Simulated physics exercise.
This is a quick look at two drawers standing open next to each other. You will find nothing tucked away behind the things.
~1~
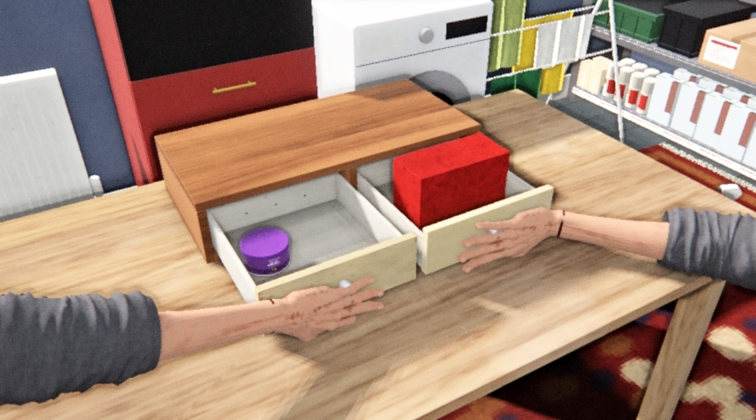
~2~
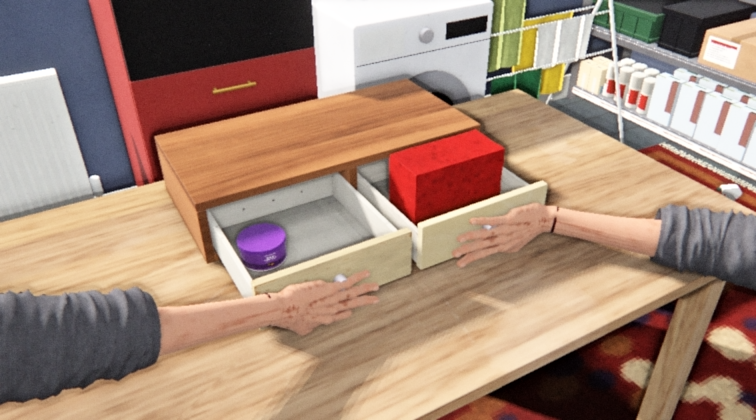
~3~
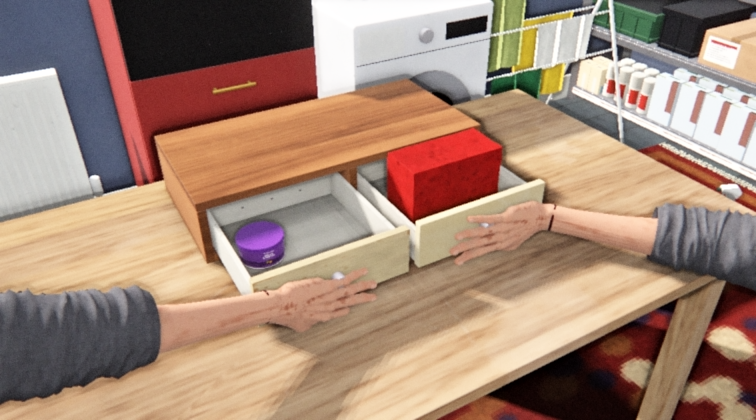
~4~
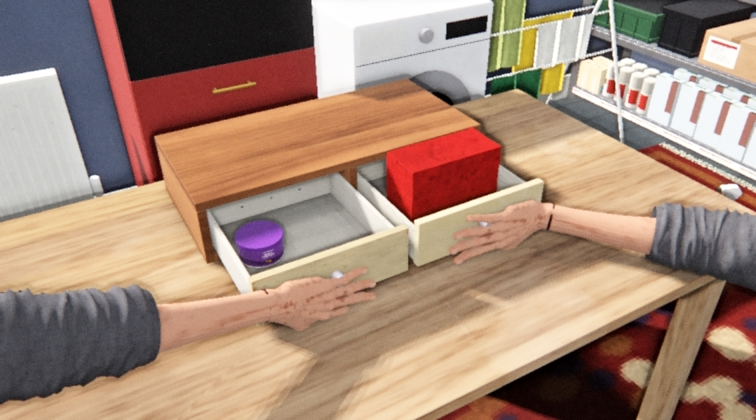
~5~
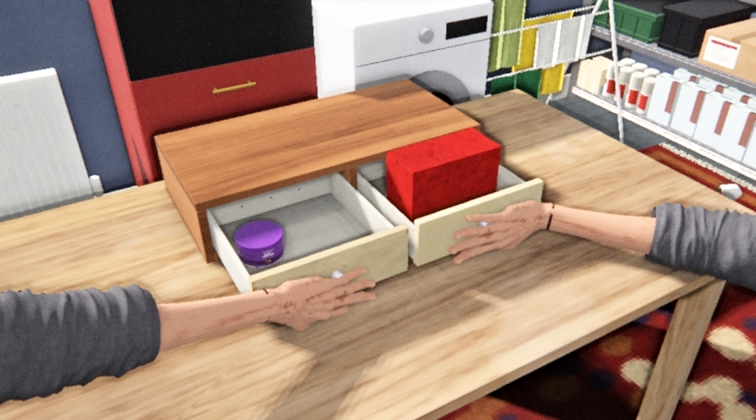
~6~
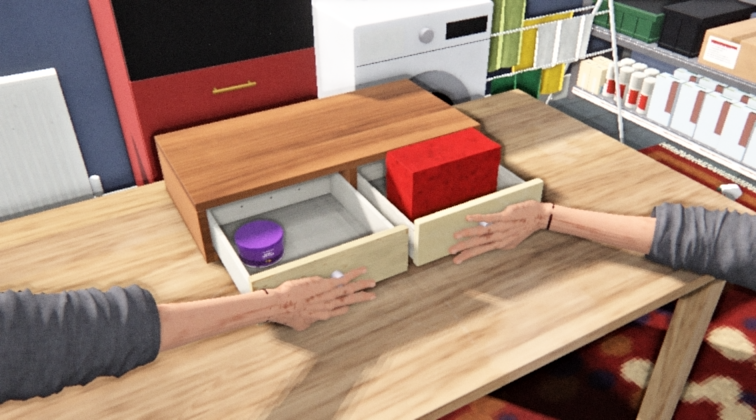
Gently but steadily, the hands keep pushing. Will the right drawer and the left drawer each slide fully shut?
The right drawer sticks; the left drawer goes home.
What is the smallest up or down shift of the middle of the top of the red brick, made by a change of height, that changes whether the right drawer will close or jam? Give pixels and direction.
Near 12 pixels, heading down.
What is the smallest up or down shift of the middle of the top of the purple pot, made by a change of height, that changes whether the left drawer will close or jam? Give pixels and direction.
Raise it by roughly 20 pixels.
Then, 0.46 s later than the last frame, right drawer stopped, still ajar; left drawer about half in.
When it is over, the right drawer stays ajar; the left drawer shuts flush.
